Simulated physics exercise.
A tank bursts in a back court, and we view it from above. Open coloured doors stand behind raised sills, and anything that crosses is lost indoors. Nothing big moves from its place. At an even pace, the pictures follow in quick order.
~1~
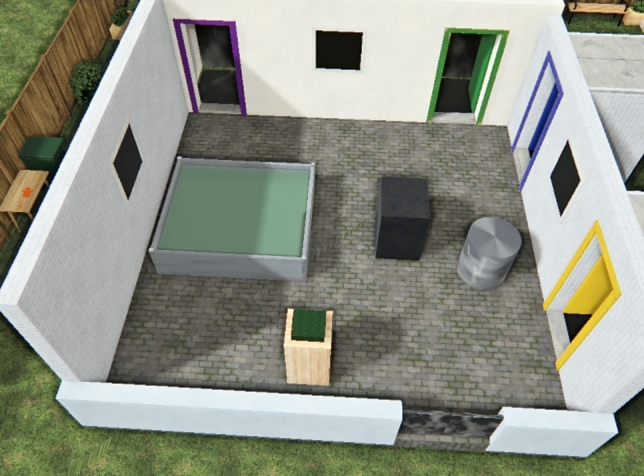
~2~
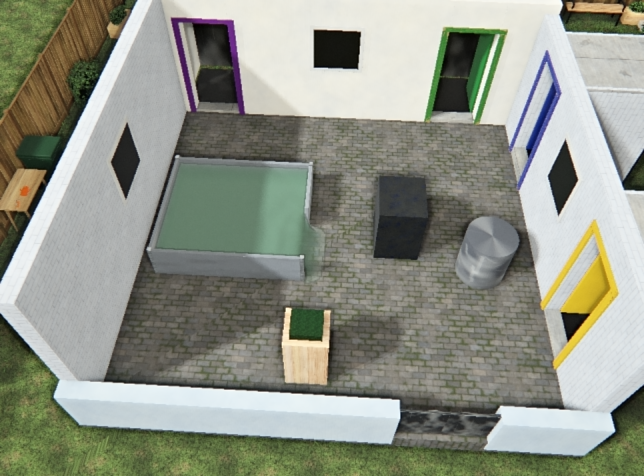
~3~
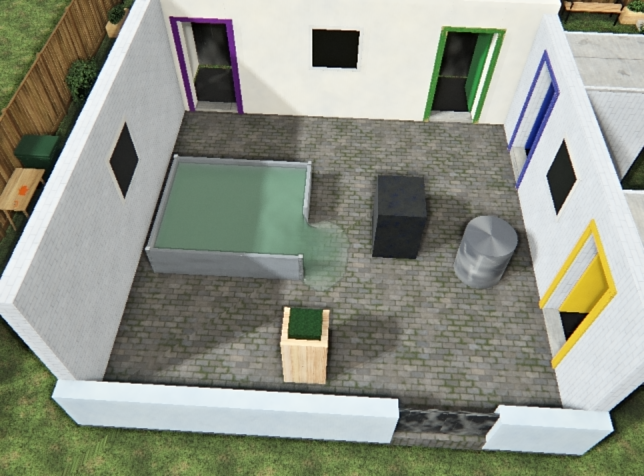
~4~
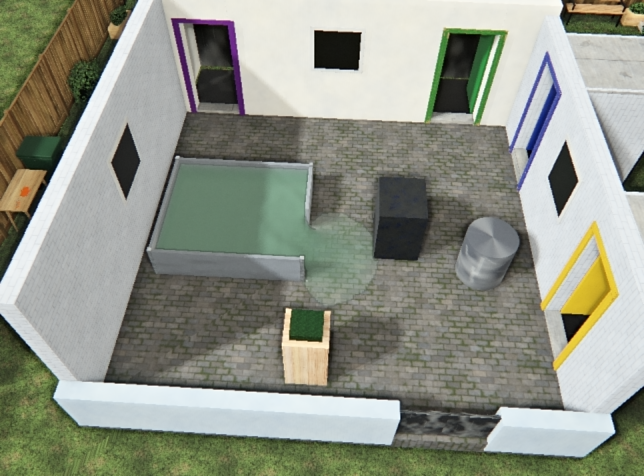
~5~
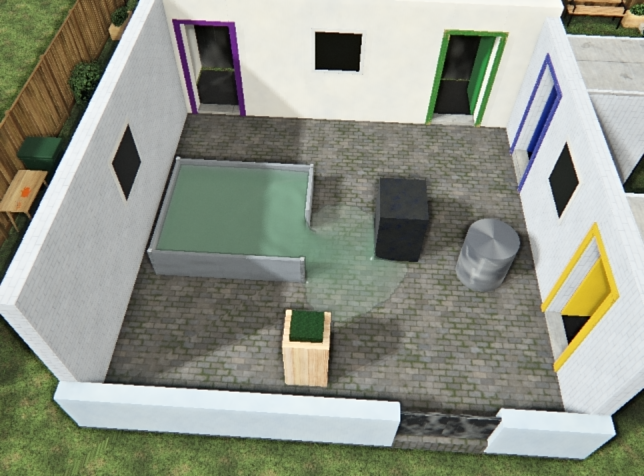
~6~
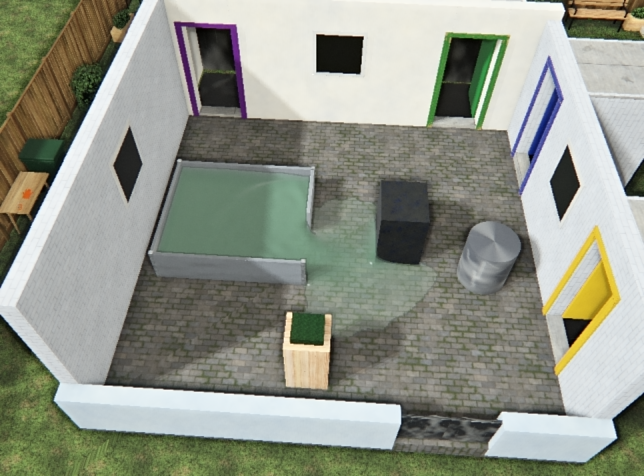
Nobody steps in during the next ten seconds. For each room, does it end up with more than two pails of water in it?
Room by room: The green door: No; the blue door: No; the yellow door: Yes; the purple door: No.
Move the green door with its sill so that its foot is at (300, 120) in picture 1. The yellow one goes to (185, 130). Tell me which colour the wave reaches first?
I'd say the green door is reached first.
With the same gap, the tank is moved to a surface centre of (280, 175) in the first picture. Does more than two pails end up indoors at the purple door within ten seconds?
Purple falls short.
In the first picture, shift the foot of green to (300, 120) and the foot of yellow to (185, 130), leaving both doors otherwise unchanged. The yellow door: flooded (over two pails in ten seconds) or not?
The yellow door stays short.
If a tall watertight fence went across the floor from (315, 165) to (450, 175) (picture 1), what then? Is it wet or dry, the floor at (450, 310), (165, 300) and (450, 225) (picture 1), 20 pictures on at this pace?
Results in order: Swamped / bone-dry / swamped.
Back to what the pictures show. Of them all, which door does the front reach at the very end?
Looks like the blue-painted one.
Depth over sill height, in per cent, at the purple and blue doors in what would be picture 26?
The first is near 0 per cent, the second near 0 per cent.
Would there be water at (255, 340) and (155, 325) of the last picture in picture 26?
Not wet, not wet.
A moment on, water covers 20 % of the floor; the green door not reached, the blue door not reached, the yellow door not reached, the purple door not reached.
Next, water covers 40 % of the floor; the green door not reached, the blue door not reached, the yellow door under two buckets in, the purple door not reached.
Then, water covers 50 % of the floor; the green door wet at the sill, nothing in, the blue door not reached, the yellow door over two buckets in, the purple door not reached.
Later, water covers 75 % of the floor; the green door wet at the sill, nothing in, the blue door wet at the sill, nothing in, the yellow door far over two buckets in, the purple door wet at the sill, nothing in.
In the end, water covers 95 % of the floor; the green door wet at the sill, nothing in, the blue door wet at the sill, nothing in, the yellow door far over two buckets in, the purple door wet at the sill, nothing in.
